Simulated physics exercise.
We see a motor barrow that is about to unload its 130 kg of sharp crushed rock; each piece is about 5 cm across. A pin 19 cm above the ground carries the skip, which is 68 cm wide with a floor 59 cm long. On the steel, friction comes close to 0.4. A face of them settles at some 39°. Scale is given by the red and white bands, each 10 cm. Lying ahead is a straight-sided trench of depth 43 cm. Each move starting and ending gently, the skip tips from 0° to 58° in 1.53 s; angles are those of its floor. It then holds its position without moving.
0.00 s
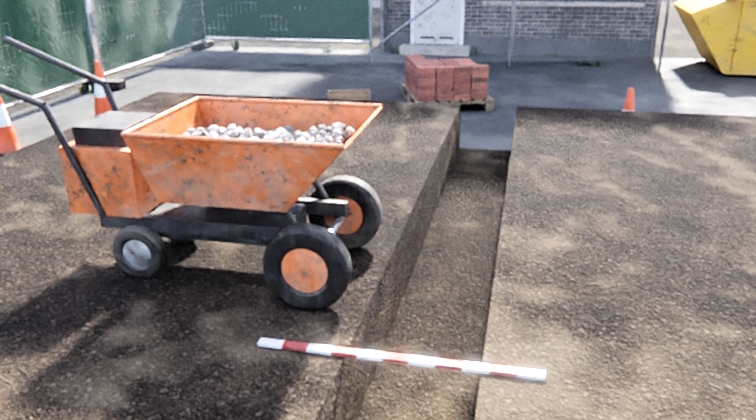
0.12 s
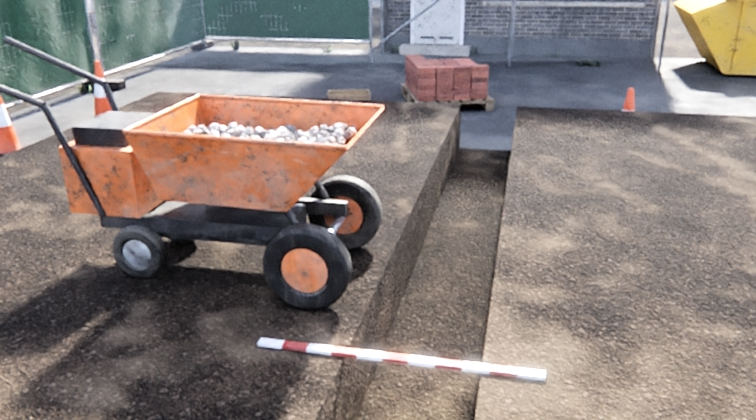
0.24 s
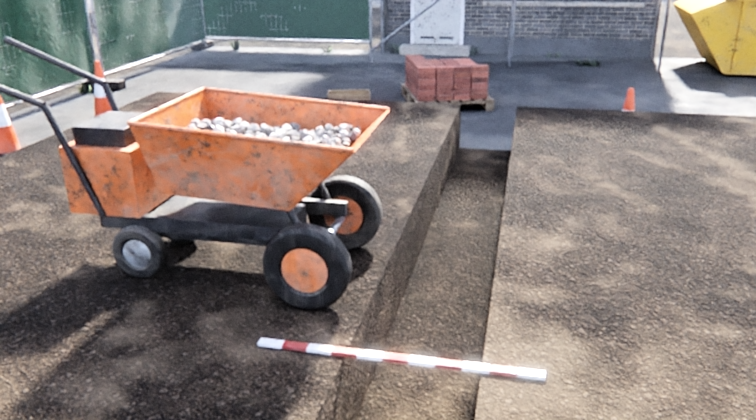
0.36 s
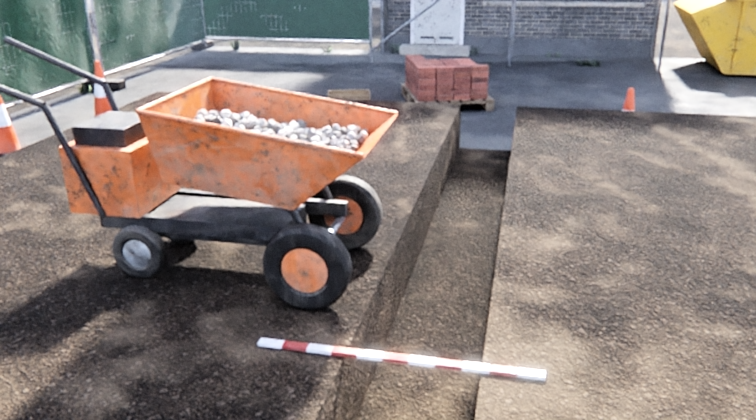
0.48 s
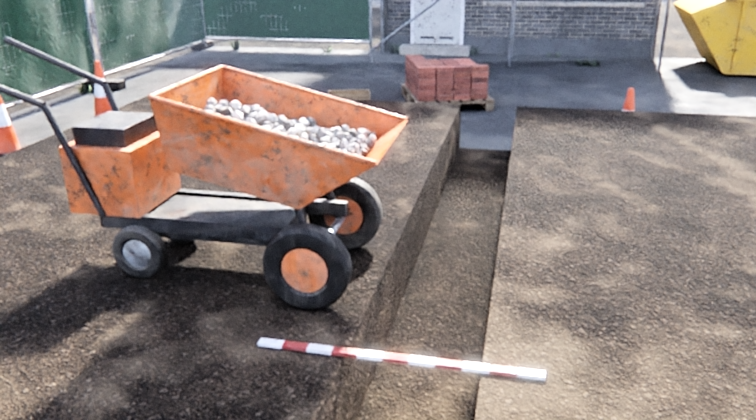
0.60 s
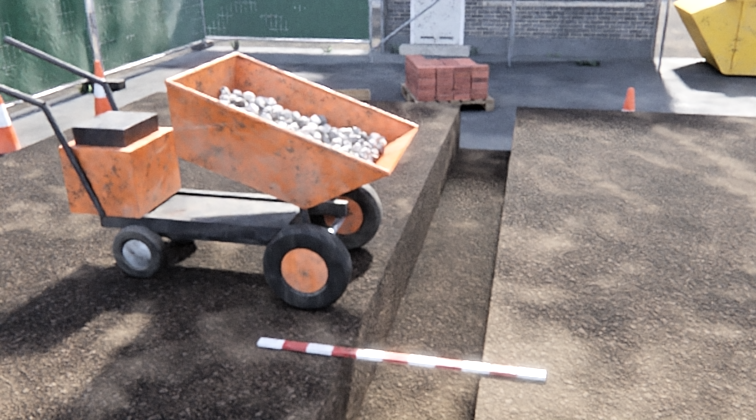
Beside a trench, the orange skip of a motor barrow loaded with stones tilts steadily rightward.
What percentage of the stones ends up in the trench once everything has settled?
About 24 per cent.
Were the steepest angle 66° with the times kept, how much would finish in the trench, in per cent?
Expect roughly 65 per cent.
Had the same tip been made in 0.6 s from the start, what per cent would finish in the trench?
Then some 20 per cent would.
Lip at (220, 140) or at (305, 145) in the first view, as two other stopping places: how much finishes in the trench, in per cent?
Around 10 and then 30 percent.
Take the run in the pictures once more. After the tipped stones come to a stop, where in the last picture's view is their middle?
The middle should be near (467, 365).
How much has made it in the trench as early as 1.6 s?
Close to 0 per cent has got there by then.
After 1.1 s the floor is at 49°; 100 % in the skip; the foremost stones are at (415, 206).
After 1.6 s the floor is at 58°; 99 % in the skip, 1 % in the trench; the foremost stones are at (458, 232).
After 2.0 s the floor is at 58°; 89 % in the skip, 11 % in the trench; the foremost stones are at (506, 276).
After 3.9 s the floor is at 58°; 73 % in the skip, 24 % in the trench, 3 % past the trench; the foremost stones are at (560, 293).
